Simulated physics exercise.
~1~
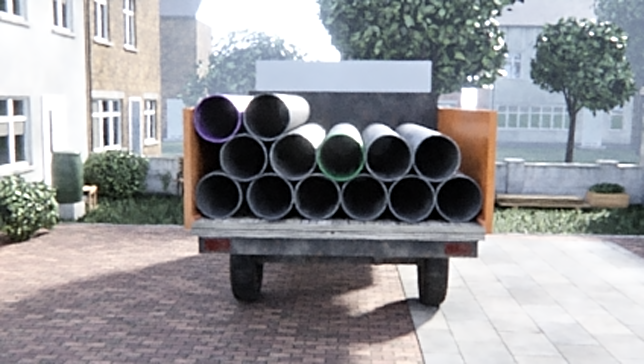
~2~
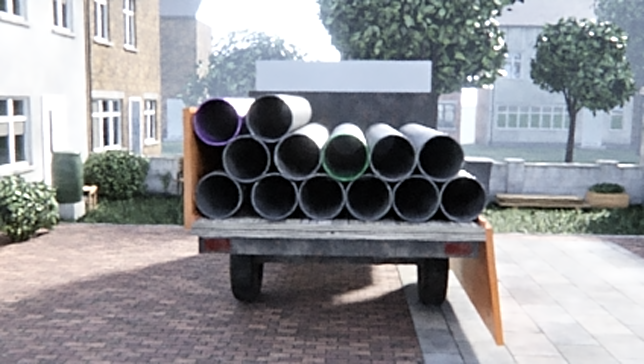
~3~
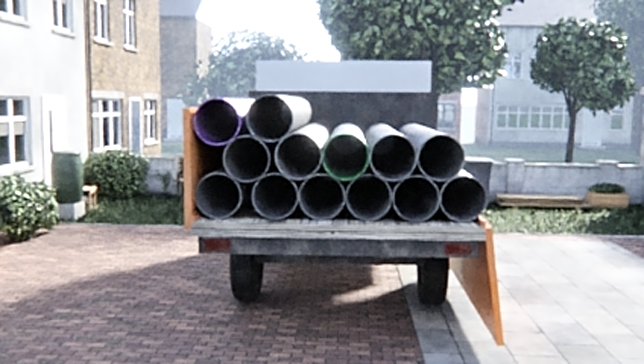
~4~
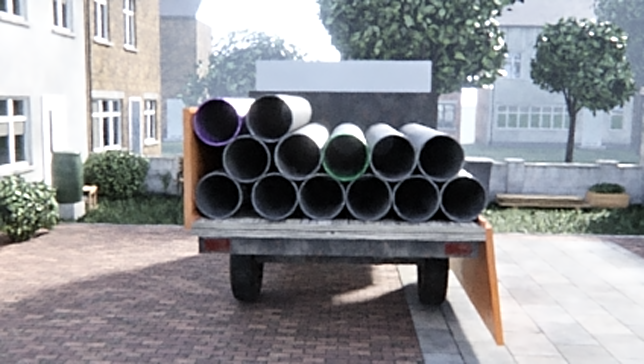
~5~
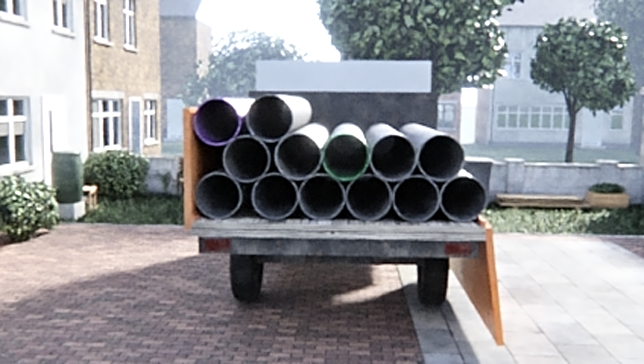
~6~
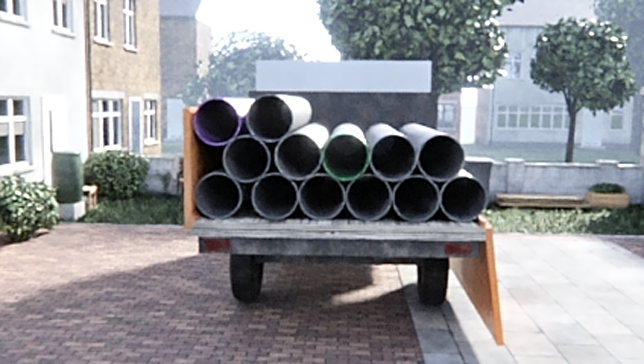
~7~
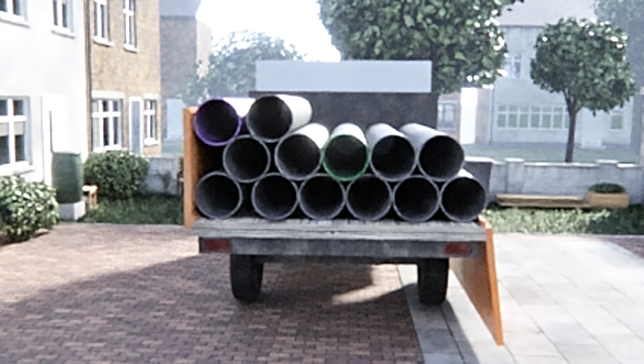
Orange right side panel dropping open on a parked flatbed lorry, stacked pipes shifting slightly right, then resting with none falling off.
